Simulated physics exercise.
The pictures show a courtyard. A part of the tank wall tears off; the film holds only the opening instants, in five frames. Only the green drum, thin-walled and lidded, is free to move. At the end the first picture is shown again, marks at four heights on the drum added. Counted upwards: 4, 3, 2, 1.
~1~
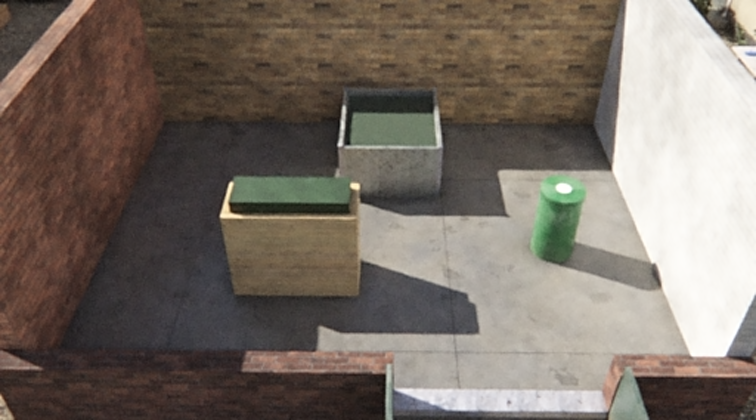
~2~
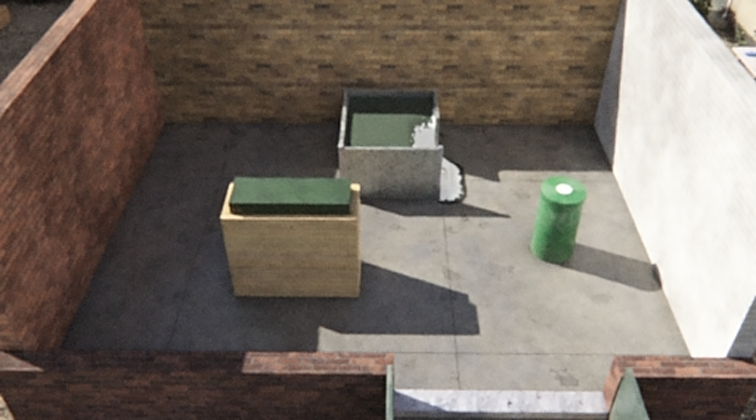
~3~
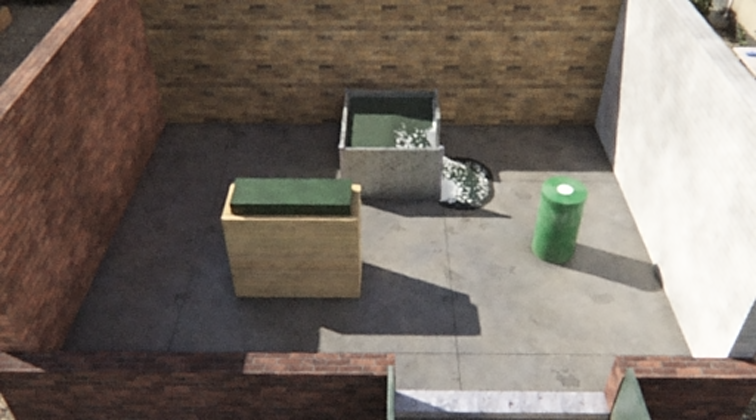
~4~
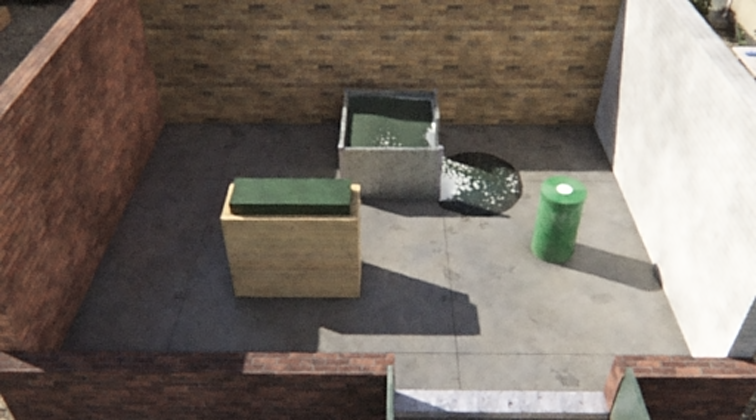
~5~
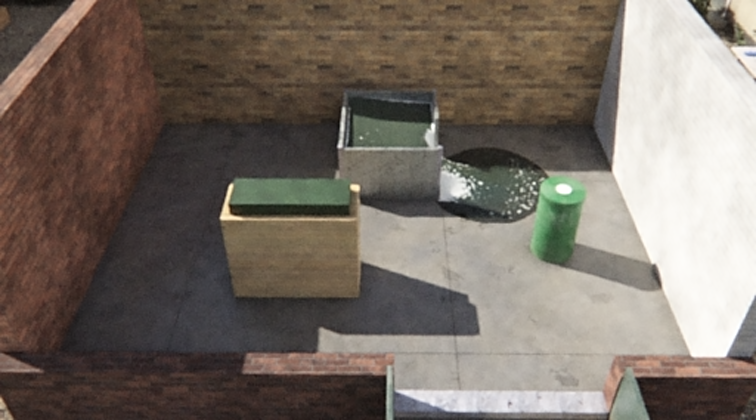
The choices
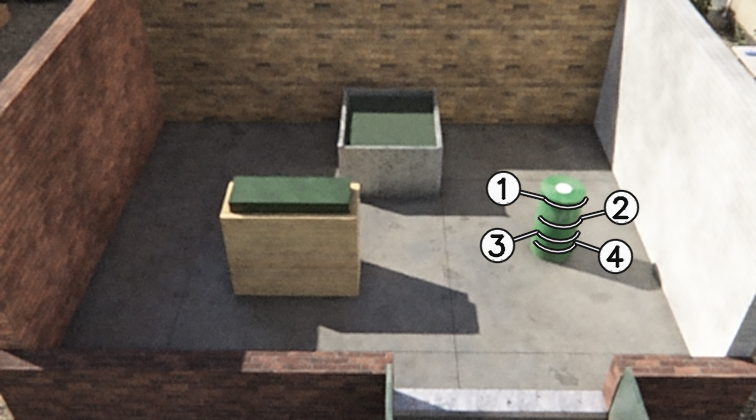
Water pours from the square tank and spreads rightward across the courtyard ground near the green drum.
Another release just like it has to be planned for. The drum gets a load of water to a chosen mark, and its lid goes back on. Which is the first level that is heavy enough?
Use line 4.
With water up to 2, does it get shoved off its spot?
No.
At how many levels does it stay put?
All of them.
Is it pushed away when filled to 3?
No.
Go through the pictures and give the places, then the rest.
Lid of the green drum at (564, 189); tank full, its middle at (390, 122); open gate at (503, 357), in the first frame.
In the second frame, 1 % of the ground under water, its edge towards the drum at (453, 197).
In the third frame, 2 % of the ground under water, its edge towards the drum at (483, 199).
In the fourth frame, 4 % of the ground under water, its edge towards the drum at (490, 211).
Lid of the green drum at (564, 190); 6 % of the ground under water, its edge towards the drum at (525, 212), in the fifth frame.
In white, 1 at (567, 207); 2 at (563, 227); 3 at (560, 241); 4 at (558, 251); from the bottom up 4, 3, 2, 1.
For line 1, it does not move.
For line 2, it does not move.
For line 3, it does not move.
For line 4, it does not move.
